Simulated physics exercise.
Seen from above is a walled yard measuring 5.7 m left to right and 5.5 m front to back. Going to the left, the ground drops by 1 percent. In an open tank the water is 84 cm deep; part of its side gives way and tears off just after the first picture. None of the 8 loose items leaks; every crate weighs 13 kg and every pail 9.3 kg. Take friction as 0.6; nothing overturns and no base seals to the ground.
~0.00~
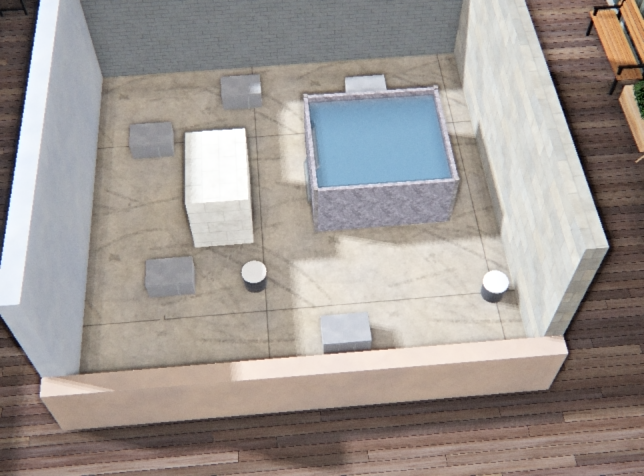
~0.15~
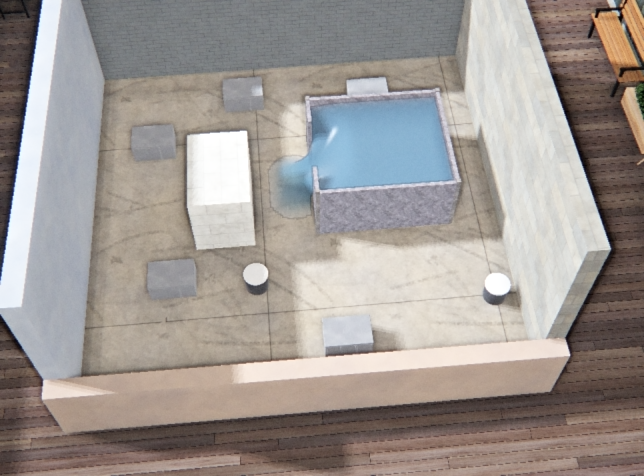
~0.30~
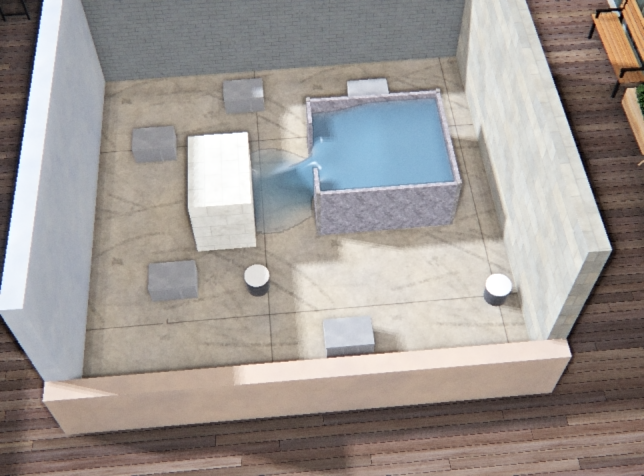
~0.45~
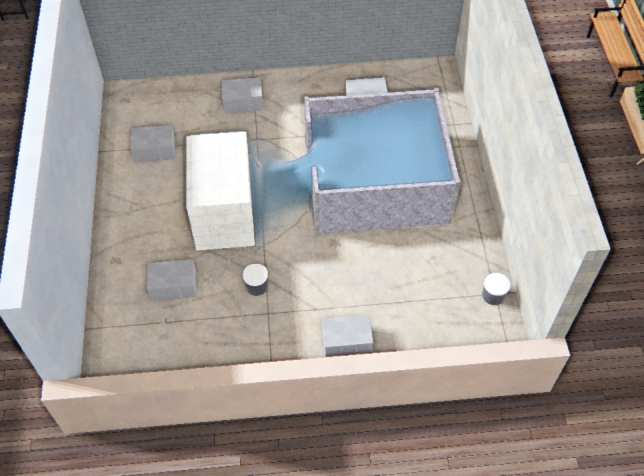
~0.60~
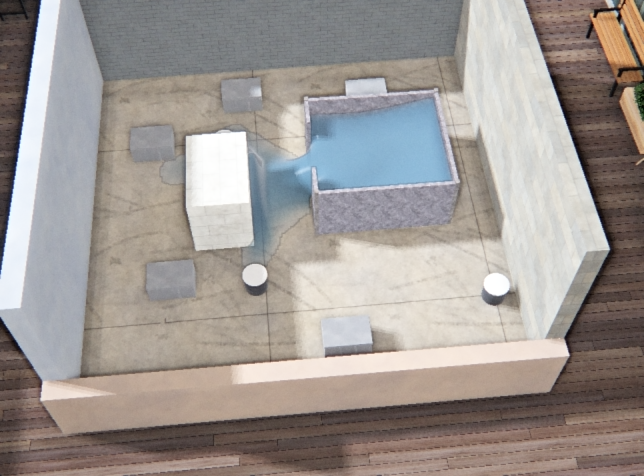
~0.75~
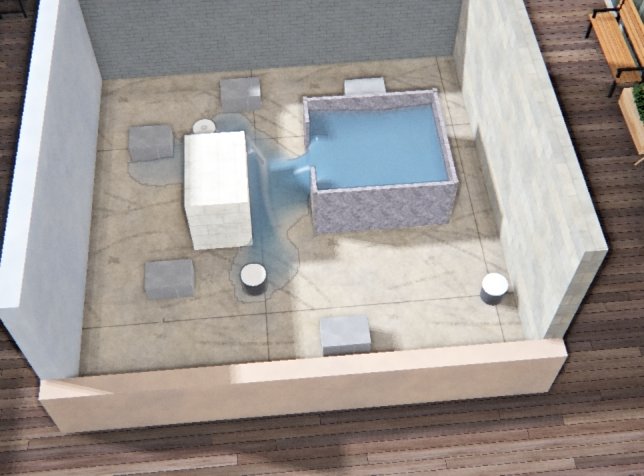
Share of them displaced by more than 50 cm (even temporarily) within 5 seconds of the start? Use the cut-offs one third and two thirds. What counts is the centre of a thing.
Two thirds or more.
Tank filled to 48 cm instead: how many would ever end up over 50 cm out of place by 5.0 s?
That would make 5 of them.
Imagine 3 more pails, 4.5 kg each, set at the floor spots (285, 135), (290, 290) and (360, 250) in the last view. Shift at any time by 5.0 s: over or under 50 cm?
Within it, beyond it, within it.
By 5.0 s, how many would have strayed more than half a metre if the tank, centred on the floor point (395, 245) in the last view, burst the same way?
So the tally would be 5.
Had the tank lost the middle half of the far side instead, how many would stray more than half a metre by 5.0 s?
Then it comes to 5 of them.
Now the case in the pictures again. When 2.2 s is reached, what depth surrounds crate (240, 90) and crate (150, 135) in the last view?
Around 10 cm and 5 cm.
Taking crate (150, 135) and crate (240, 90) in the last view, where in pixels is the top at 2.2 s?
First near (113, 137), second near (265, 62).
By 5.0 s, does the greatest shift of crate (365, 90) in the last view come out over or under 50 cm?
Verdict: Not exceeding.
After 1.1 s 1 of 8 are over 50 cm from their spots; 0 afloat.
After 2.2 s 4 of 8 are over 50 cm from their spots; 1 afloat.
After 3.5 s 5 of 8 are over 50 cm from their spots; 2 afloat.
After 5.0 s 7 of 8 are over 50 cm from their spots, and 7 have been at some point; 3 afloat.
